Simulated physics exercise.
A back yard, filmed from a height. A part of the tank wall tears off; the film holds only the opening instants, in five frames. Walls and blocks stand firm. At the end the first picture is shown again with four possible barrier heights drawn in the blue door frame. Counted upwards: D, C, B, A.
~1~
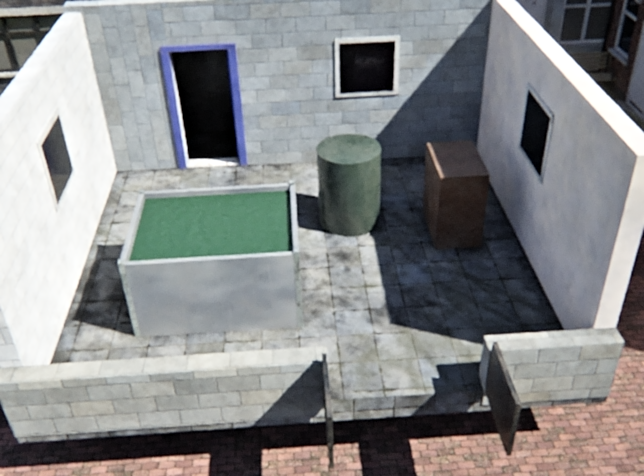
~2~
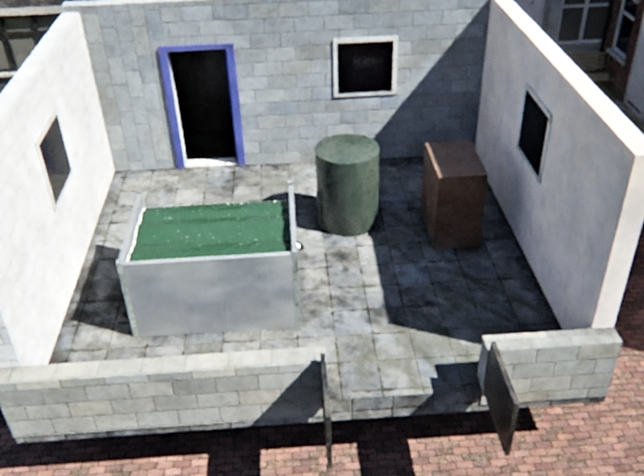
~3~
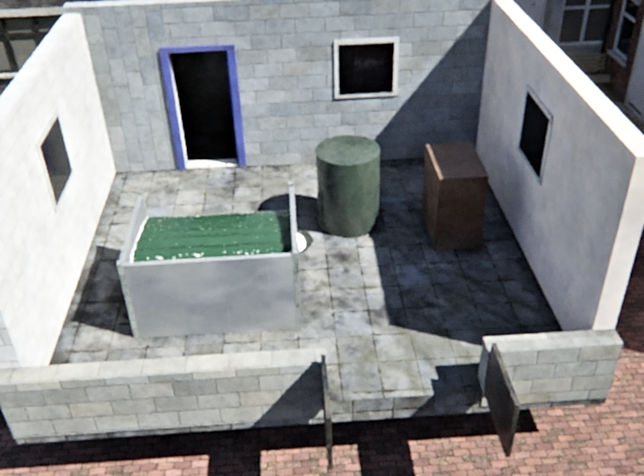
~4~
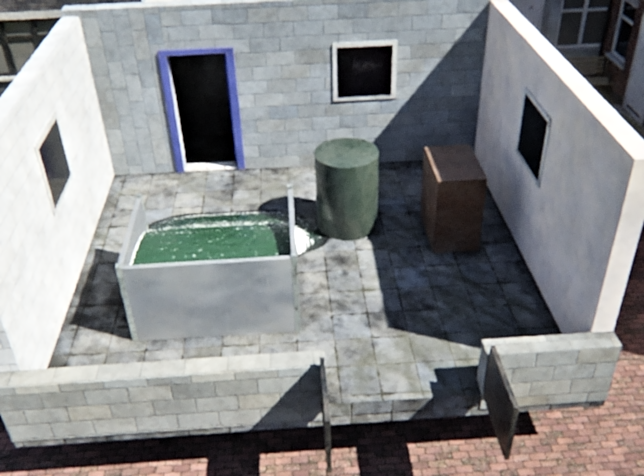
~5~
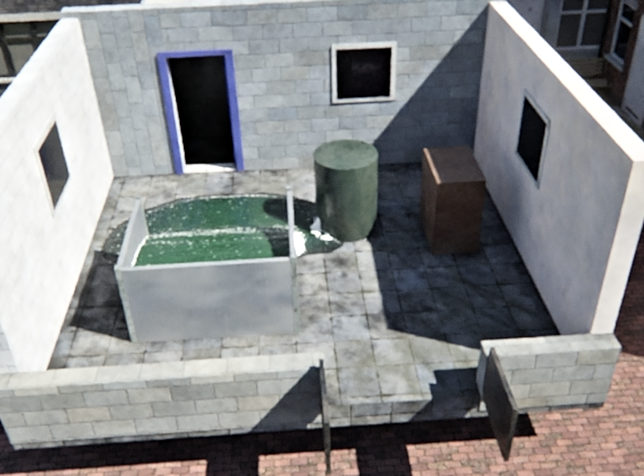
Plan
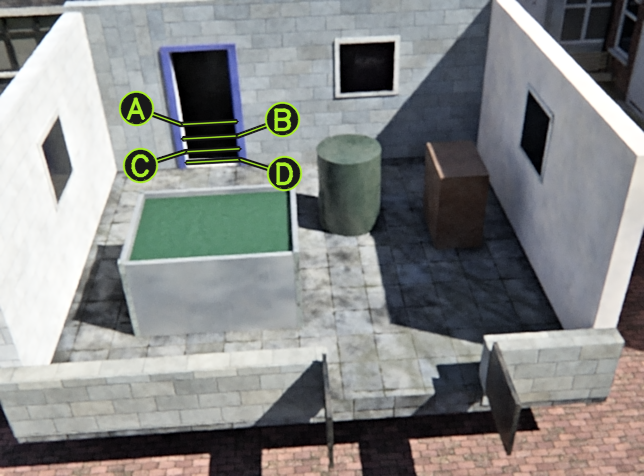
Green water rests level in a pale, box-shaped tank in a walled yard with a blue-framed doorway, a green cylinder and a brown block. The tank's far side is no longer there, and the water sinks and pours out behind it, spreading across the paving toward the doorway and reaching the cylinder.
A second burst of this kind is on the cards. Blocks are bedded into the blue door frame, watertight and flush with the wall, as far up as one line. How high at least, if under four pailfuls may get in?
The answer is height B.
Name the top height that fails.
That is height C.
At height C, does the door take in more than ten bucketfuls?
Yes.
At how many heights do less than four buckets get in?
Two.
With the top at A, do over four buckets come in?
No, not at all.
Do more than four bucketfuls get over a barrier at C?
Yes, that goes wrong.
On the marked copy, A at (208, 123); B at (210, 137); C at (212, 150); D at (213, 161); from the bottom up D, C, B, A.
With A, nothing gets over.
With B, a bucket or two gets in.
With C, some 20 bucketfuls get in.
With D, dozens of bucketfuls pour in.
